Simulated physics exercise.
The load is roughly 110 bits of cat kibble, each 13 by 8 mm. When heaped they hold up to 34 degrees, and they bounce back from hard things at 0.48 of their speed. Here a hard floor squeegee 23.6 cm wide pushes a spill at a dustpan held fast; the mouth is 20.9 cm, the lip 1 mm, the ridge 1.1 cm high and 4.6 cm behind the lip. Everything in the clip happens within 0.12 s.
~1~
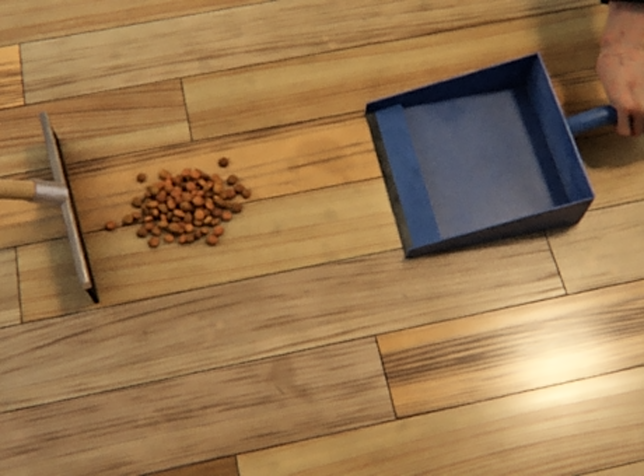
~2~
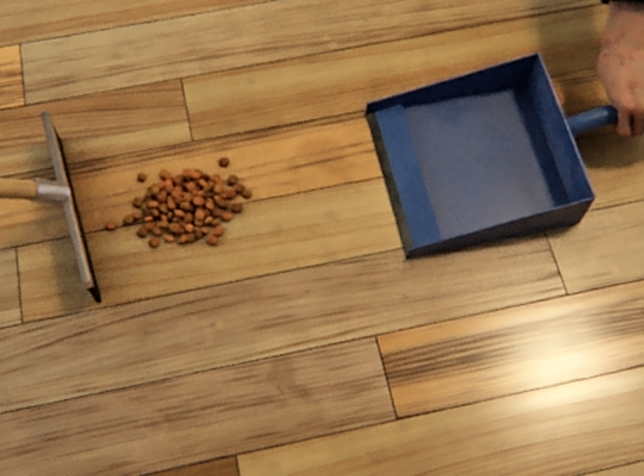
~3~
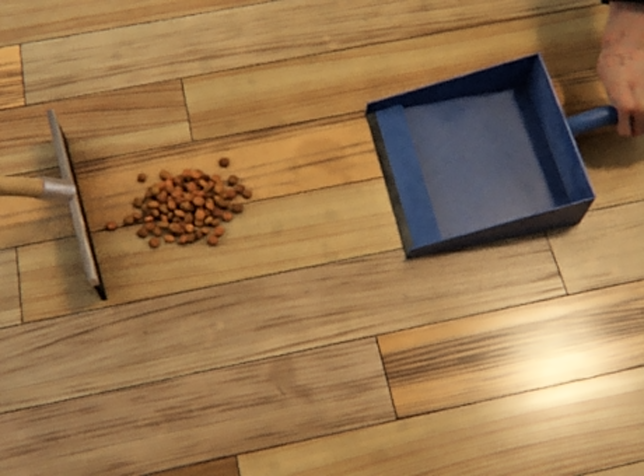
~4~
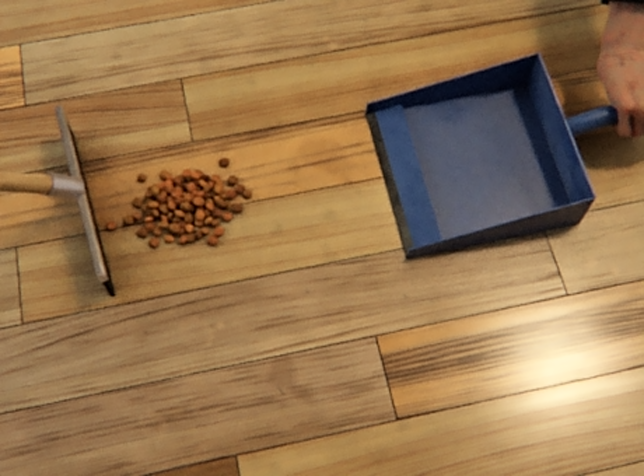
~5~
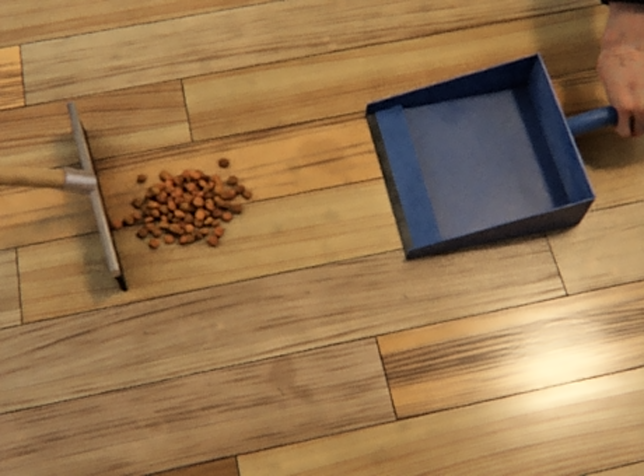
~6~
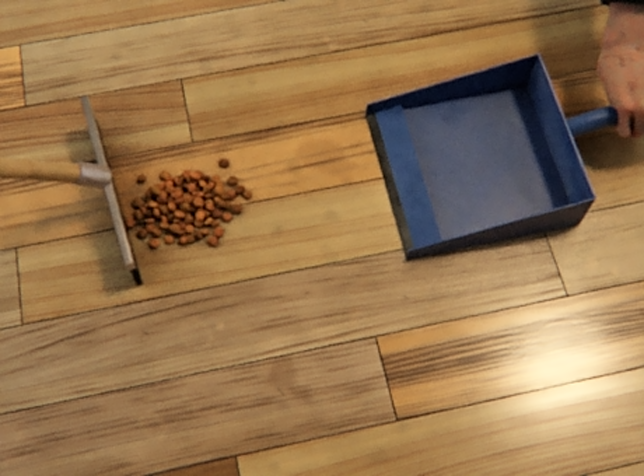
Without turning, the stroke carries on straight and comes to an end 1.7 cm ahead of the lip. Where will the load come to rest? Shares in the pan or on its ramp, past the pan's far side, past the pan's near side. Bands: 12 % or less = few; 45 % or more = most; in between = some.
Shares - in the pan or on its ramp: Some; past the pan's far side: Some; past the pan's near side: Few.
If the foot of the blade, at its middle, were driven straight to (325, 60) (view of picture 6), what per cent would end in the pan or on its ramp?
That would come to near 5 percent.
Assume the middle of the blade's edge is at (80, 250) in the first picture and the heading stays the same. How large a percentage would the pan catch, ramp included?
I'd estimate about 30 per cent.
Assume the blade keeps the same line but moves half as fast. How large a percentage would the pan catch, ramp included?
It would be around 25 percent.
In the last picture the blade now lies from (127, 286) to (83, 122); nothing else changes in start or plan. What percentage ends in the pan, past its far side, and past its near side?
Pan 15, far 5, near 5.
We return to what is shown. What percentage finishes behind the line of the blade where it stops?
Estimate: Around 10 %.
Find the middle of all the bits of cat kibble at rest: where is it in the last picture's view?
Centre at rest: Approx. (373, 129) px.
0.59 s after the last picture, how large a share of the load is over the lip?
I'd put it near 25 per cent at that point.
Then, 0.20 s after the last picture, middle of the blade 18 cm from the lip; 0 % over the lip, far side 10 %, near side 0 %.
Then, 0.33 s after the last picture, middle of the blade 8 cm from the lip; 0 % over the lip, far side 20 %, near side 0 %.
Then, 0.59 s after the last picture, middle of the blade 3 cm from the lip; 25 % over the lip, far side 35 %, near side 0 %.
In the end, pan 25 %, far side 35 %, near side 0 %, in front of the lip or behind the blade 40 %.
